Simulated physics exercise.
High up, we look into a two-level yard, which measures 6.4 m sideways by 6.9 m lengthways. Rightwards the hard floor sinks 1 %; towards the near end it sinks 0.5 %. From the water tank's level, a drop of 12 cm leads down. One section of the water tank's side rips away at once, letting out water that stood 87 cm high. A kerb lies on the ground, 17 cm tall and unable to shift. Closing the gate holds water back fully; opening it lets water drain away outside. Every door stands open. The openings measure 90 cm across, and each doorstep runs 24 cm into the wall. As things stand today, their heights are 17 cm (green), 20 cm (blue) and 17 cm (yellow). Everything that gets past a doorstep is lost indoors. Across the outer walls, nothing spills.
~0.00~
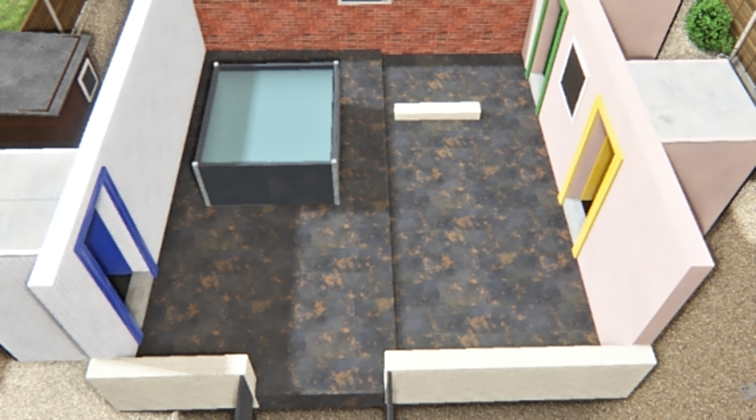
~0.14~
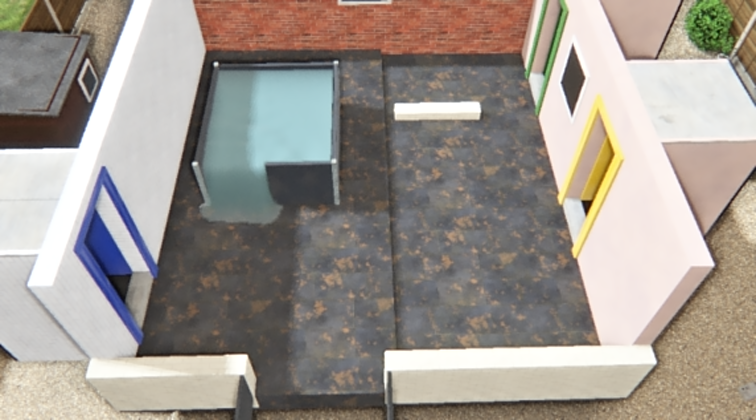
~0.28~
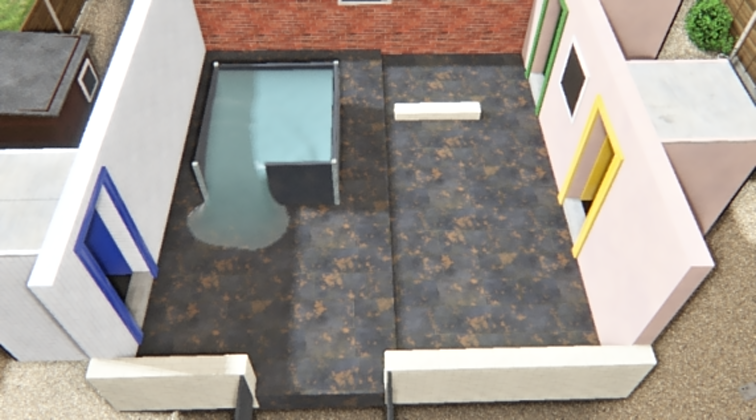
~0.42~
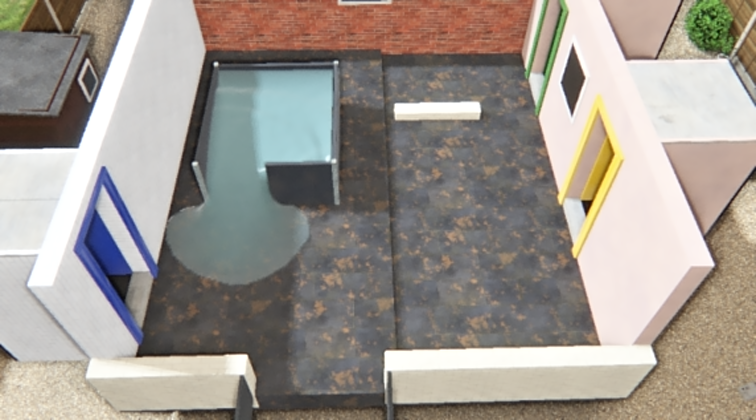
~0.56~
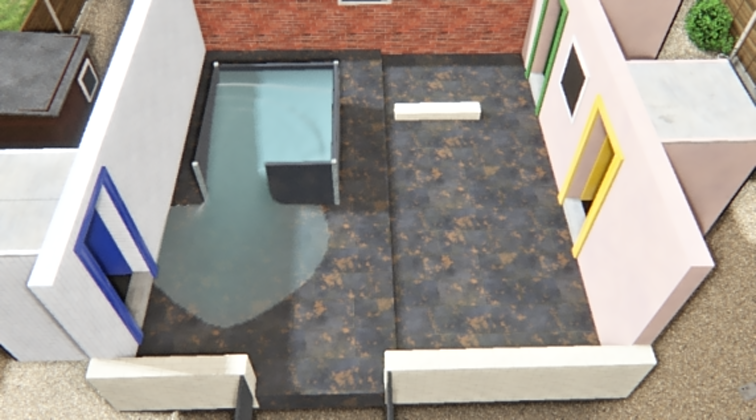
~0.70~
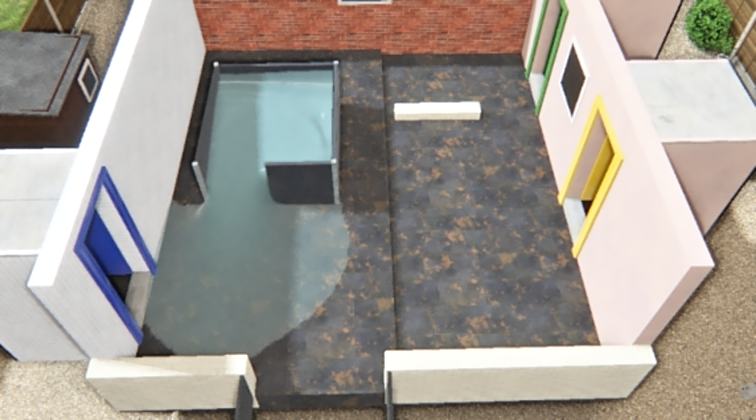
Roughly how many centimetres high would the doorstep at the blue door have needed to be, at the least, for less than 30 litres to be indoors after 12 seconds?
At least 25 cm or so.
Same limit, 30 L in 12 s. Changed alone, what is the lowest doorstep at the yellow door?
About 7.0 cm at yellow.
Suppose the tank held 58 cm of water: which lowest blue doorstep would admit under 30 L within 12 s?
Around 15 cm high.
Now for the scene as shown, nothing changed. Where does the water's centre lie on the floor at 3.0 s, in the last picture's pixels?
Near (268, 225).
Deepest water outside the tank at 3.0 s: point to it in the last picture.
Around pixel (159, 380).
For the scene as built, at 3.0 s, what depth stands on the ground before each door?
Depth at green 0 cm, at blue 28 cm, at yellow 0 cm.
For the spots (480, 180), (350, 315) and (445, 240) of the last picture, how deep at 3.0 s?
About 0, 14 and 0 cm.
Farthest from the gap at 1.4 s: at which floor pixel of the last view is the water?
The farthest wet point is roughly at (404, 378) in the last view.
After 1.4 s water covers 25 % of the floor, deepest (66 cm) near (131, 380); 26 cm at the blue door, 1 litre in over its 20 cm doorstep.
After 3.0 s water covers 30 % of the floor, deepest (38 cm) near (159, 380); 28 cm at the blue door, 41 litres in over its 20 cm doorstep.
After 12.0 s water covers 85 % of the floor, deepest (16 cm) near (534, 116); 7 cm at the blue door, 79 litres in over its 20 cm doorstep.
At the blue door as built, the water arrived by 0.7 s and peaked near 30 cm at 2.2 s.
With a doorstep of 21.5 cm, 63 litres would have come in within the 12 s; with 29 cm, 14 litres. So under 30 litres takes about 25 cm.
